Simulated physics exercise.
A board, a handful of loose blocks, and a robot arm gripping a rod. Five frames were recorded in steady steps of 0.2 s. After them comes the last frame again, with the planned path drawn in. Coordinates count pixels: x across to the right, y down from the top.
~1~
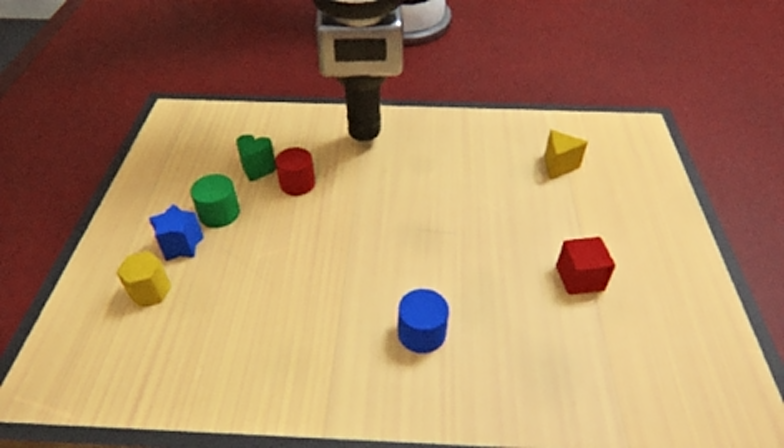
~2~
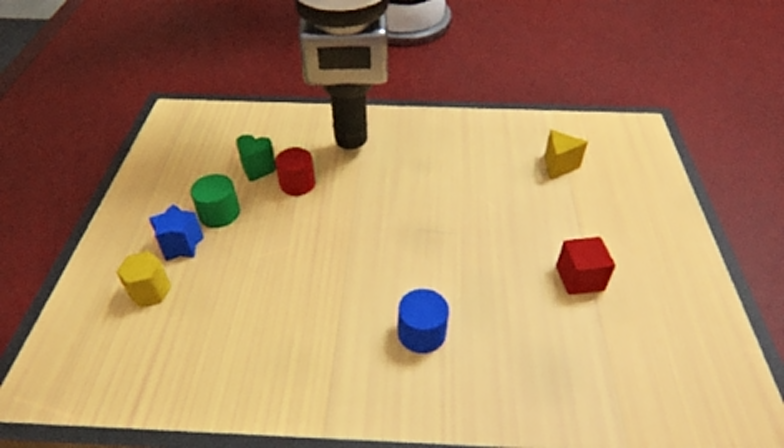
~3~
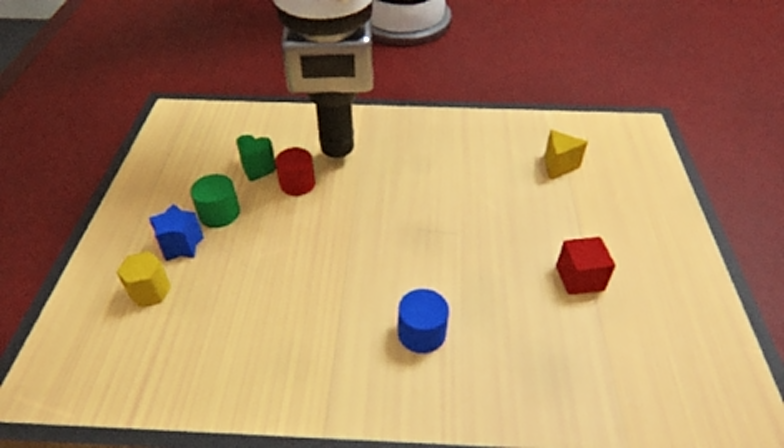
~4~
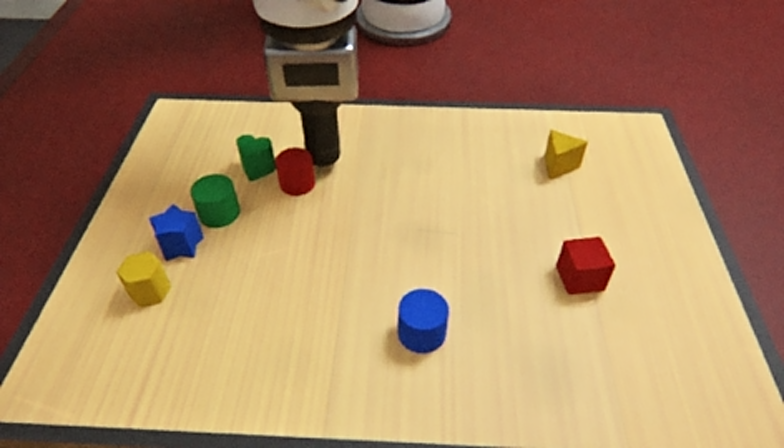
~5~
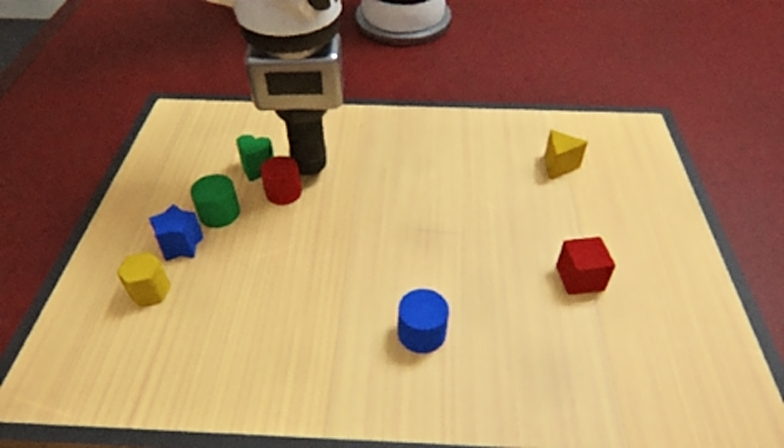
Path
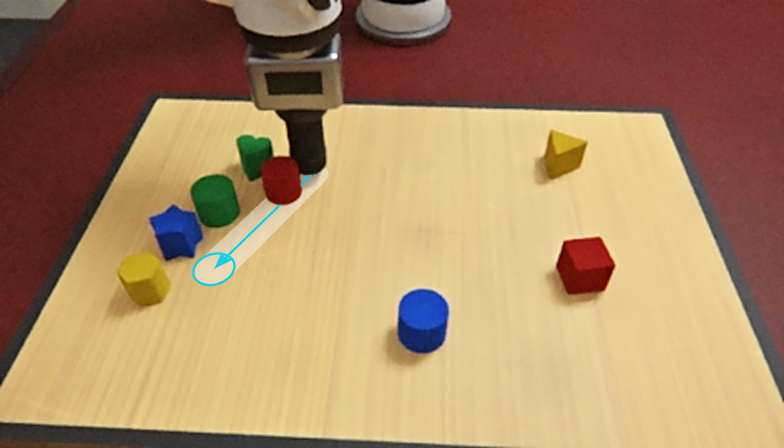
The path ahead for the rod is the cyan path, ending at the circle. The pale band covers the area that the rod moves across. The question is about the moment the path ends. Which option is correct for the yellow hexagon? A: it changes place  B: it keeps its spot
The correct letter is B.
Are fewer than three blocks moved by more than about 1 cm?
My answer is no.
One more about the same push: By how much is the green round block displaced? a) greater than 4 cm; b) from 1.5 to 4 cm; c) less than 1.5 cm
b.
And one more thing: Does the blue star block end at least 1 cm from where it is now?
My answer is yes.
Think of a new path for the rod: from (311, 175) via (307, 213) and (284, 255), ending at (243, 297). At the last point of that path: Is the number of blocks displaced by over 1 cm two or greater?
No.
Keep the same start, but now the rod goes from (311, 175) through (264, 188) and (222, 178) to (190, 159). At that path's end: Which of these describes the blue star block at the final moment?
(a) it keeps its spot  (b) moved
a (it keeps its spot)
The drawn path runs straight from (311, 175) to (214, 269).
What follows on the original path. One third of the way, rod (279, 194); green round block (201, 190); red round block (241, 193).
Two thirds of the way, rod (246, 225); blue star block (162, 221), turned 20° anticlockwise; green round block (183, 193); red round block (200, 217).
At the end, rod (211, 259); yellow hexagon not moved; blue star block (139, 222), turned 25° clockwise; green round block (183, 193); red round block (165, 238).
